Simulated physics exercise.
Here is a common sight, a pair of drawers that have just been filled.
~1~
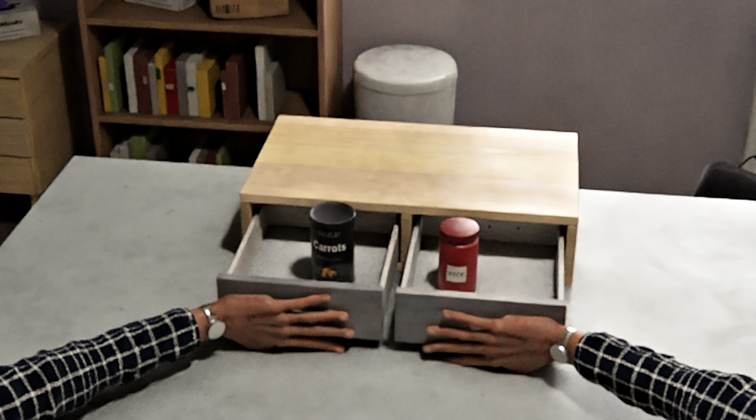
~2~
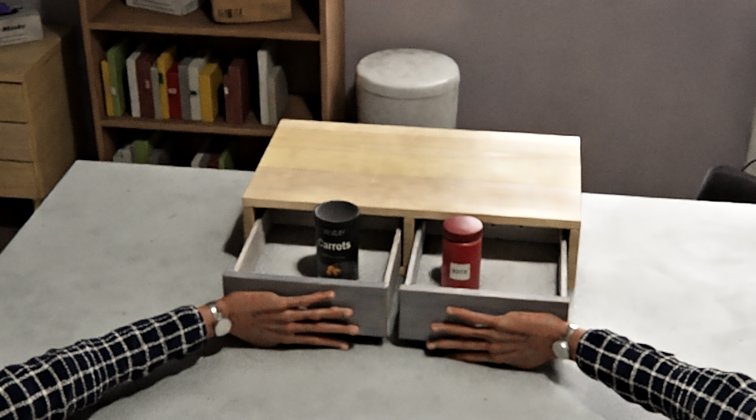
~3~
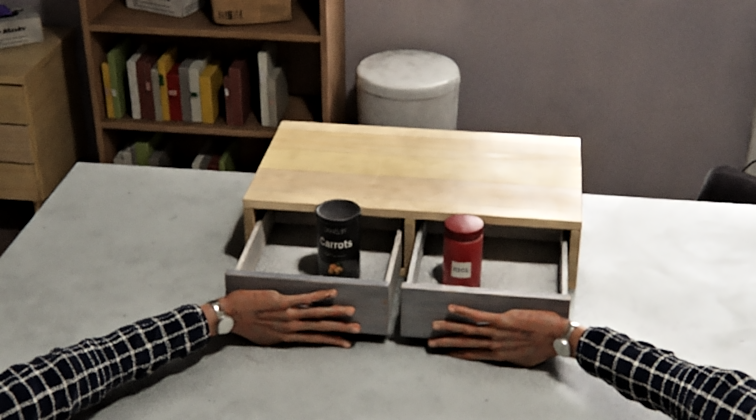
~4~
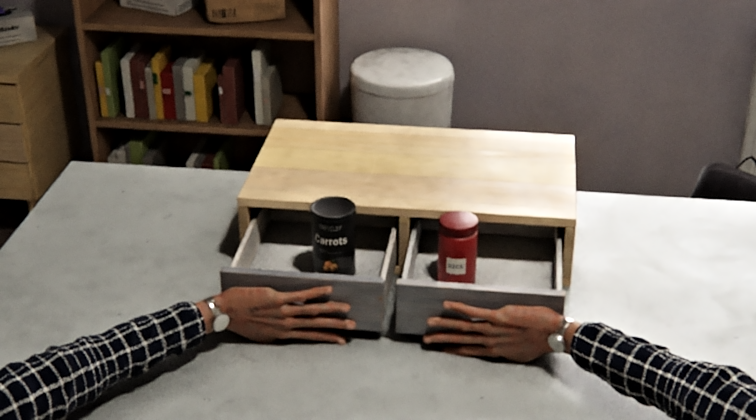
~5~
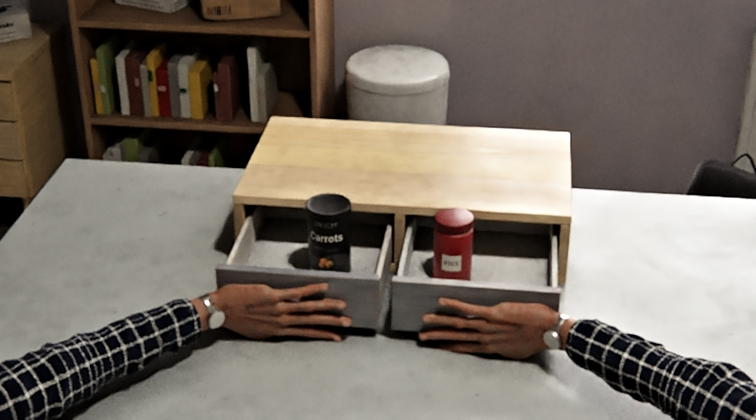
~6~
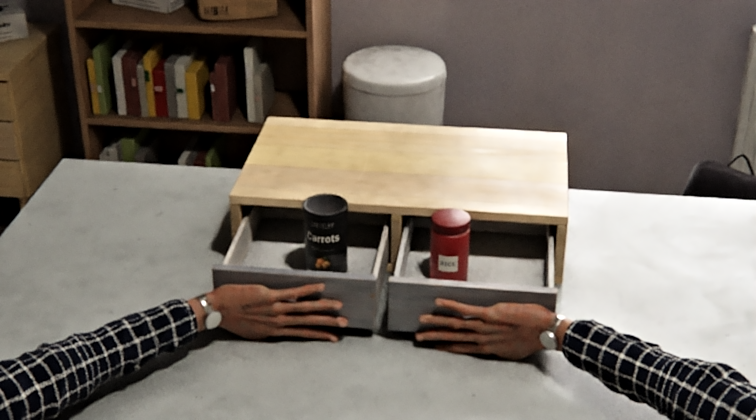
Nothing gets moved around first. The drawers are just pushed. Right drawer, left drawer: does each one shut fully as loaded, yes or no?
Answers - right drawer: No; left drawer: No.
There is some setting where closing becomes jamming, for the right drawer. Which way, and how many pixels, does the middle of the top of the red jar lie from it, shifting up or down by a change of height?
About 0 pixels, downward.
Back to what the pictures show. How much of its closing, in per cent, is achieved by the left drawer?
It comes to rest at close to 50 per cent, I'd say.
Then, 0.30 s after the last picture, right drawer starting in; left drawer starting in.
Then, 0.46 s after the last picture, right drawer about half in; left drawer about half in.
At rest, the right drawer will not close; the left drawer will not close.
